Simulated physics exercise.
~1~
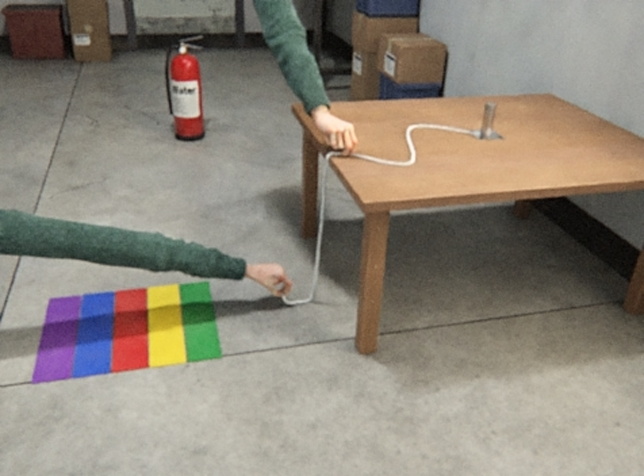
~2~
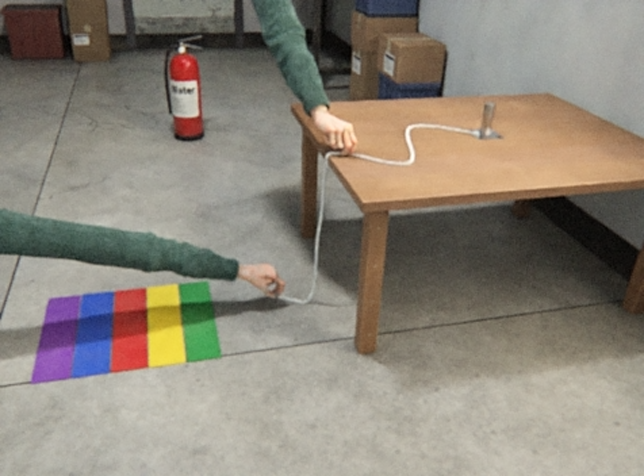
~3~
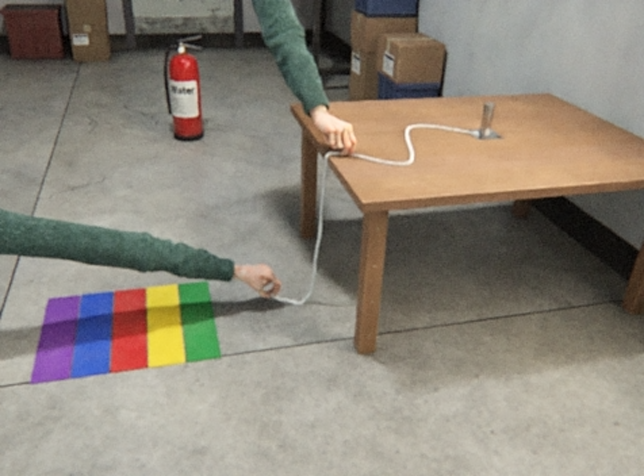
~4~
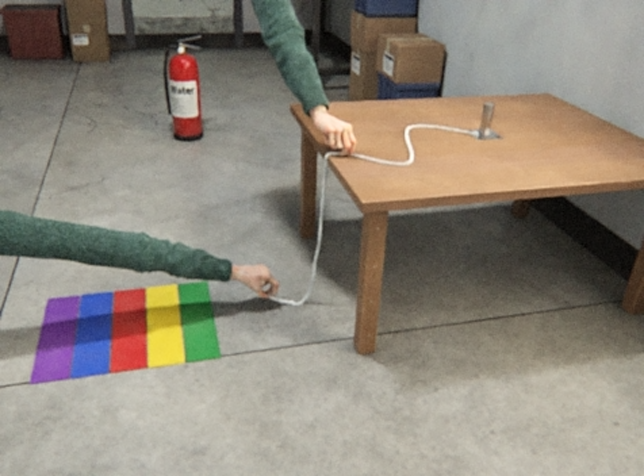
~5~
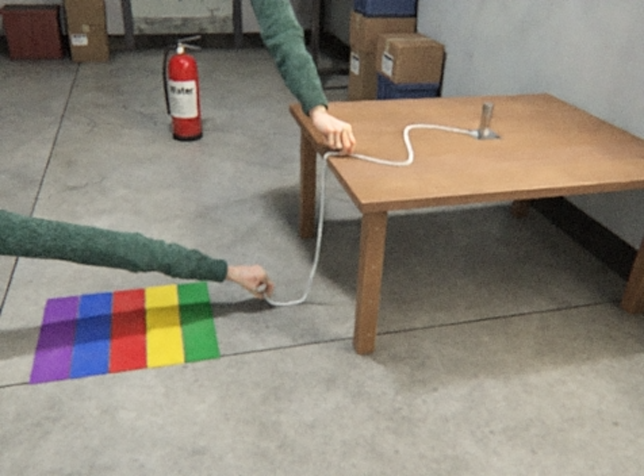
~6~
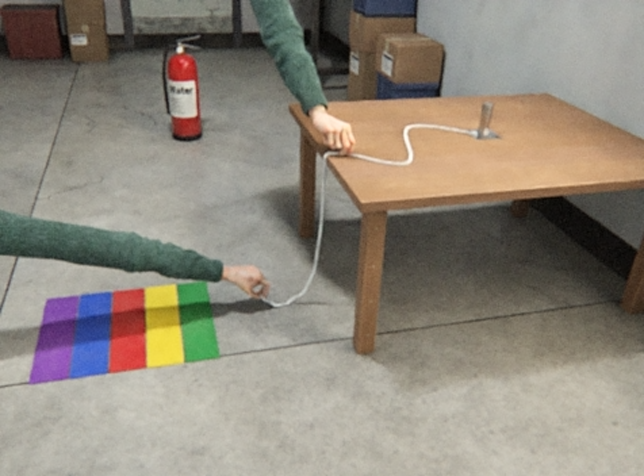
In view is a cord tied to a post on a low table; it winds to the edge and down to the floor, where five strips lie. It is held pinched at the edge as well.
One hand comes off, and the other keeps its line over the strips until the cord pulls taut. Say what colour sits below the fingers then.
It is purple.
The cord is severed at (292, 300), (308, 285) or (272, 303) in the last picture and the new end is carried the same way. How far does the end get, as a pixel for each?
In that order: (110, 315), (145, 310) and (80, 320).
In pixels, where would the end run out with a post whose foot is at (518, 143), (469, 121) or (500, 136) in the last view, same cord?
Roughly (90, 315), then (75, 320), then (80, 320).
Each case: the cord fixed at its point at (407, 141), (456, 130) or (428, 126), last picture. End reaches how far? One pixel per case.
That would be (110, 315) for the first, (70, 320) for the second and (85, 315) for the third.
Early on, end near (121, 313); over red.
Midway, end near (83, 317); over blue.
At the end of the slack, end near (58, 320); over purple. The end stops over the purple strip.
